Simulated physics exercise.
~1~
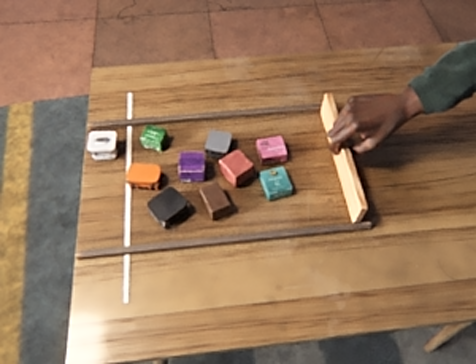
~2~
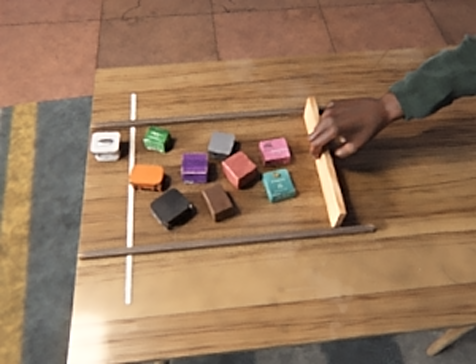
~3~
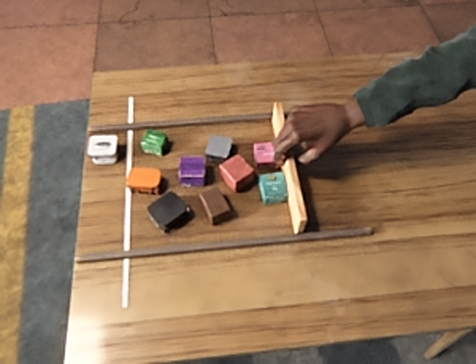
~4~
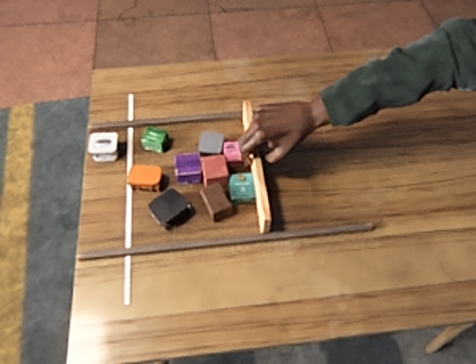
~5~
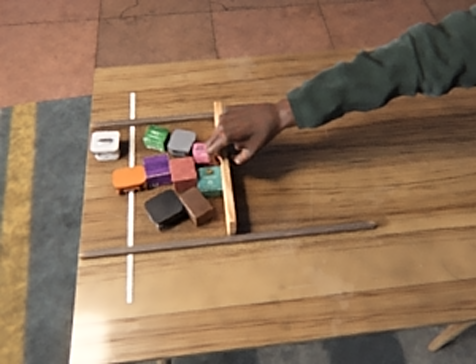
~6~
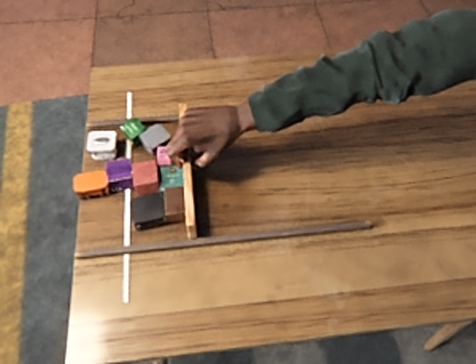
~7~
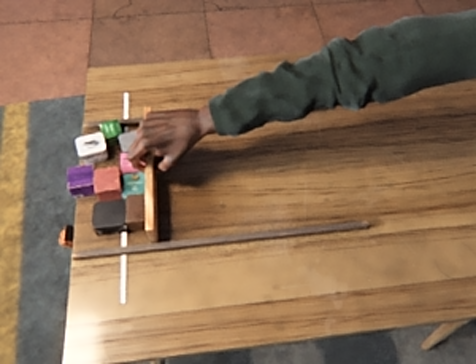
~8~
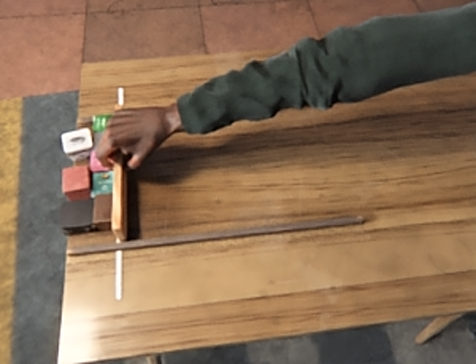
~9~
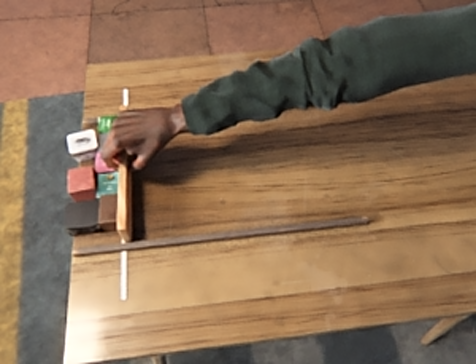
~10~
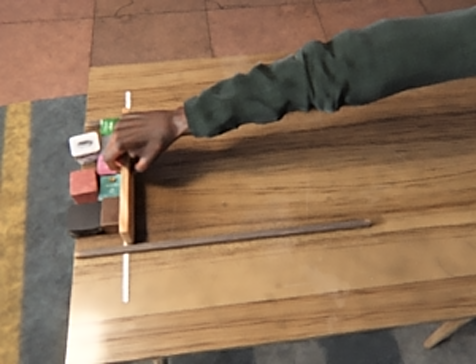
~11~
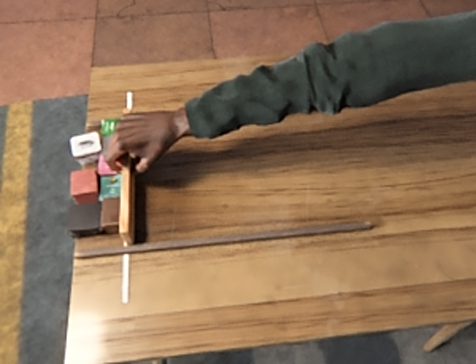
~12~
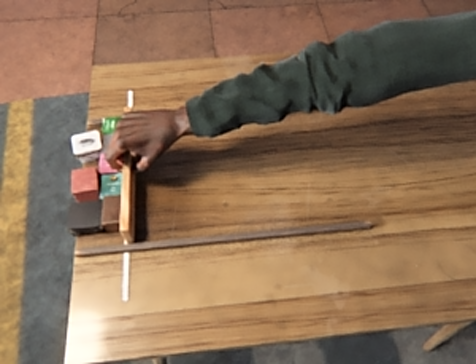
The clip shows a hand sliding an upright board leftward across a wooden table, gathering scattered colourful blocks and pushing them toward the edge. The orange and purple ones go over, and the board stops at the tape strip with the rest bunched beside it.
